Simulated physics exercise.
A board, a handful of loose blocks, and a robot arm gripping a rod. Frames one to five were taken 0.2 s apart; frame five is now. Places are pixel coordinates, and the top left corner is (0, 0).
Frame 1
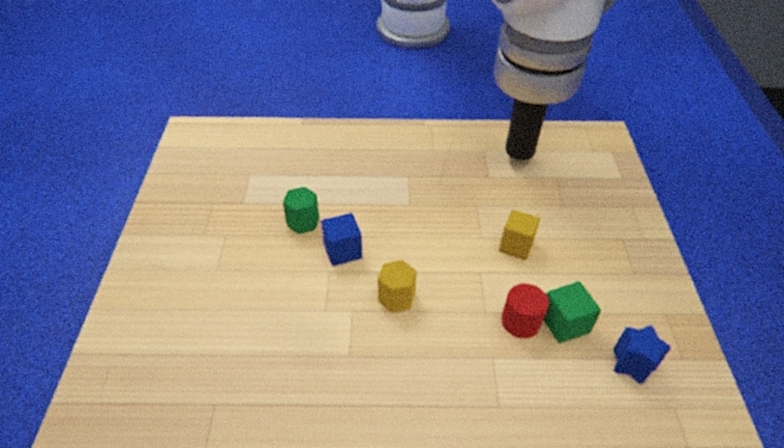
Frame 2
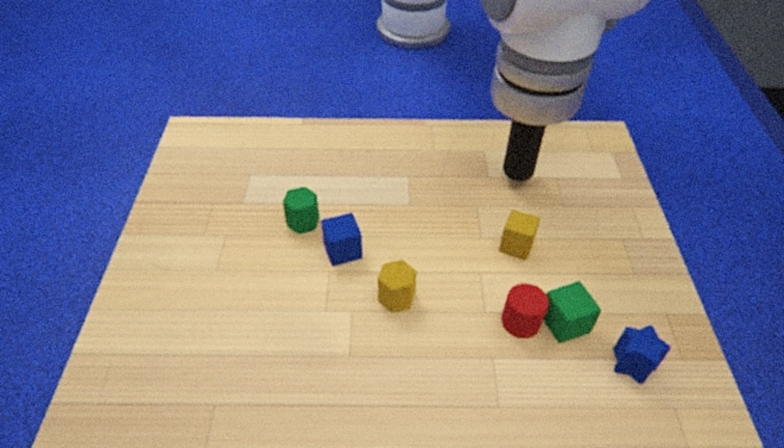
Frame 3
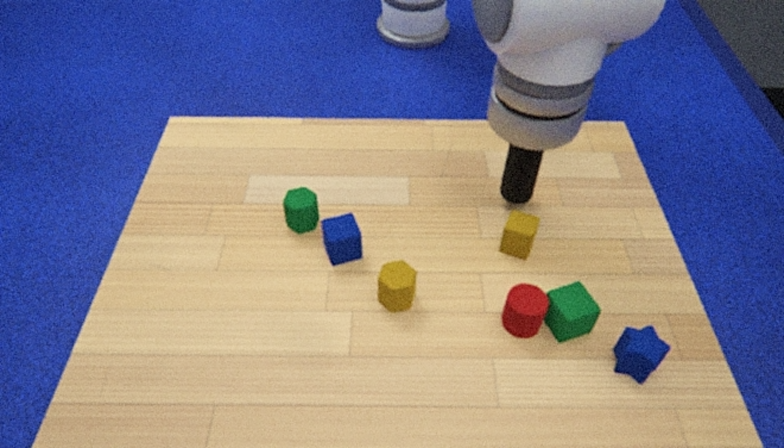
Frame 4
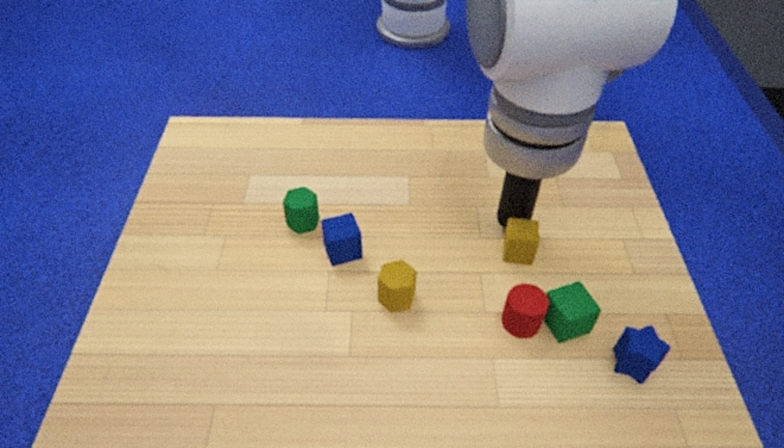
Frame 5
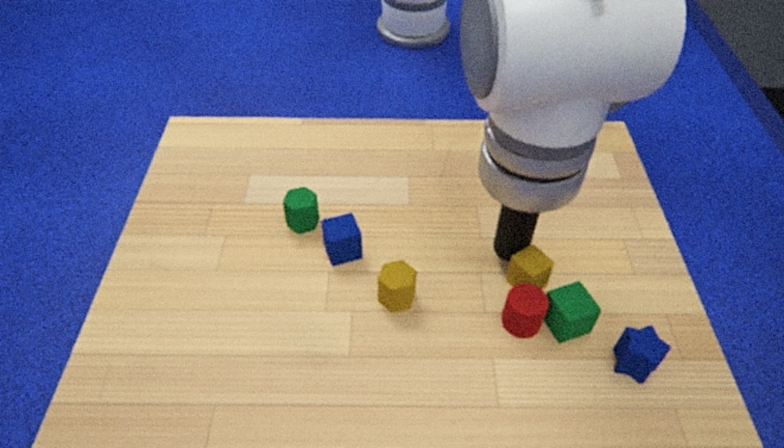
A robot arm holding a black rod reaches in from the top right over a pale wooden board on a blue surface, seen from above at an angle by a still camera. Green, blue and yellow blocks lie left of centre, with yellow, red, green and blue ones to the right. The rod moves toward the viewer and pushes the right-hand yellow block close to the red one, turning it slightly.
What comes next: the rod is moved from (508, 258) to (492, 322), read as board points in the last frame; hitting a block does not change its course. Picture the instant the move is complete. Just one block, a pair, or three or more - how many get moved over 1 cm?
Blocks displaced: 2.
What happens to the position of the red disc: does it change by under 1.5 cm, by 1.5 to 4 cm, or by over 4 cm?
From 1.5 to 4 cm.
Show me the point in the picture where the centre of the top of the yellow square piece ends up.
My prediction: (543, 277).
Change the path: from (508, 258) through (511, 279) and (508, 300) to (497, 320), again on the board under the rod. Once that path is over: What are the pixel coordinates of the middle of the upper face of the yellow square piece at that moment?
The top centre is at (549, 294).
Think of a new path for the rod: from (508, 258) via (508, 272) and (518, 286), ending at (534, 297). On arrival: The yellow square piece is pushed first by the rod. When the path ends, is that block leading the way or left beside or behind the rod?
When the path ends, it will sit ahead of the rod.
What follows on the original path. Halfway along, rod (503, 281); red disc (529, 302); yellow square piece (543, 277), turned 25° anticlockwise; green square piece (579, 302).
At the end, rod (494, 314); yellow hexagon not moved; red disc (535, 320); yellow square piece (543, 277), turned 30° anticlockwise; green square piece (580, 303).
